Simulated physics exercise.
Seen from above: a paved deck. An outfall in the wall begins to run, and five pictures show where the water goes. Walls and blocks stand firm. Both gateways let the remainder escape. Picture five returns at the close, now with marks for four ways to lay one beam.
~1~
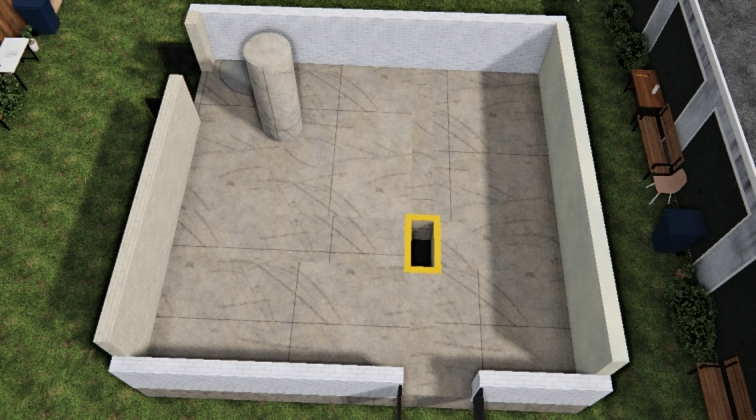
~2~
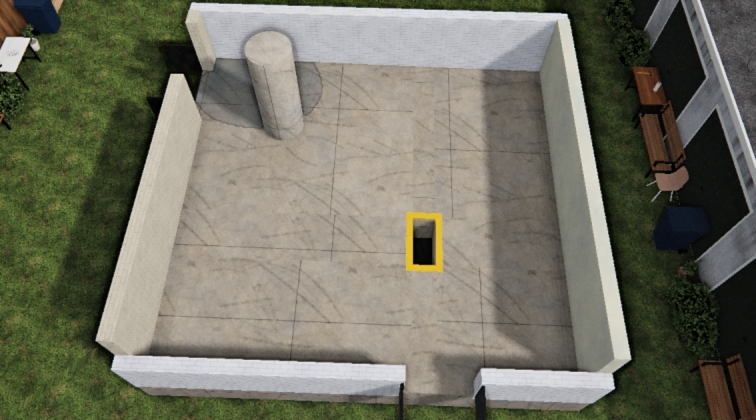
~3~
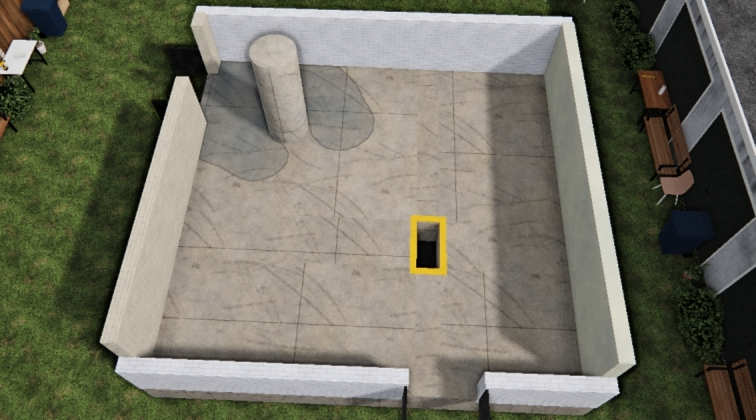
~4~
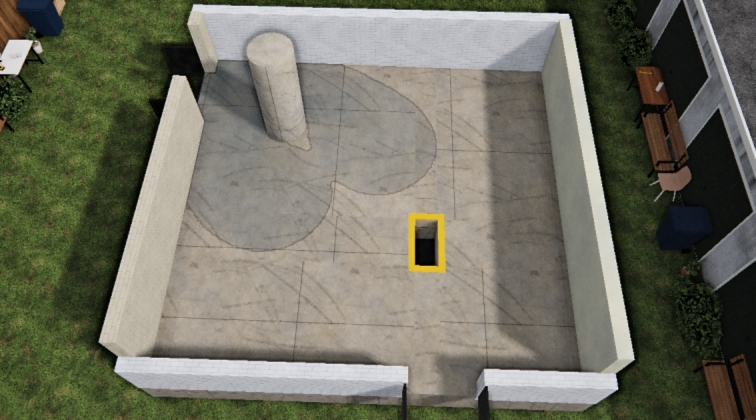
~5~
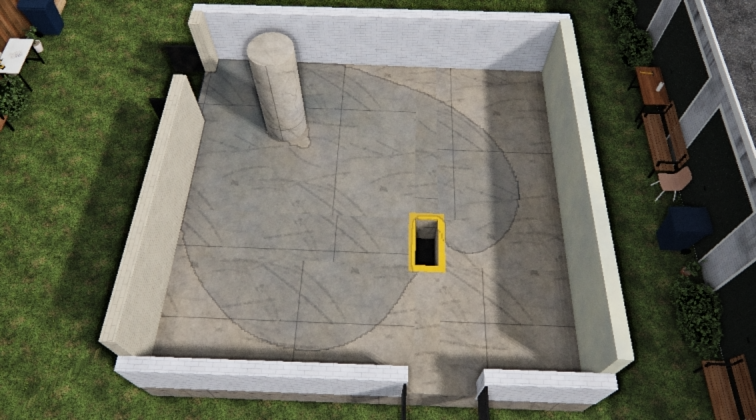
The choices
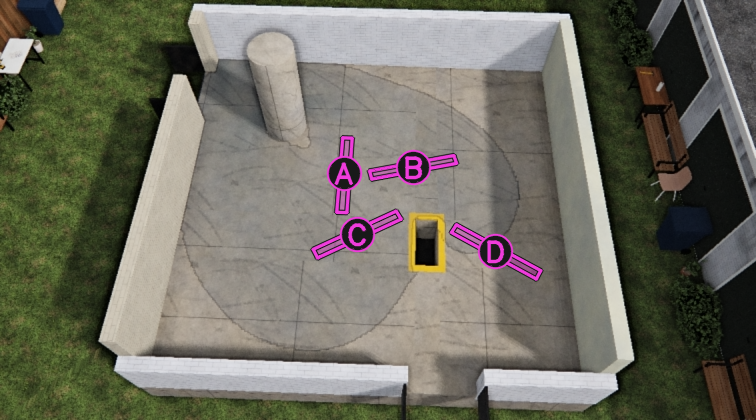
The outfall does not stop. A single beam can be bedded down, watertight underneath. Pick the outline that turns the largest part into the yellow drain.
Use place D.
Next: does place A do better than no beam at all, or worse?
Place A is worse.
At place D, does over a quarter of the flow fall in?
No, it does not.
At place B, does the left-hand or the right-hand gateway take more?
The right gate.
In magenta, A from (341, 212) to (347, 138); B from (370, 175) to (455, 159); C from (315, 253) to (398, 215); D from (453, 228) to (538, 274).
For place A, about 7 % of the stream goes into the yellow drain, about 84 % out by the gates.
For place B, about 9 % of the stream goes into the yellow drain, about 81 % out by the gates.
For place C, about 9 % of the stream goes into the yellow drain, about 81 % out by the gates.
For place D, about 14 % of the stream goes into the yellow drain, about 77 % out by the gates.
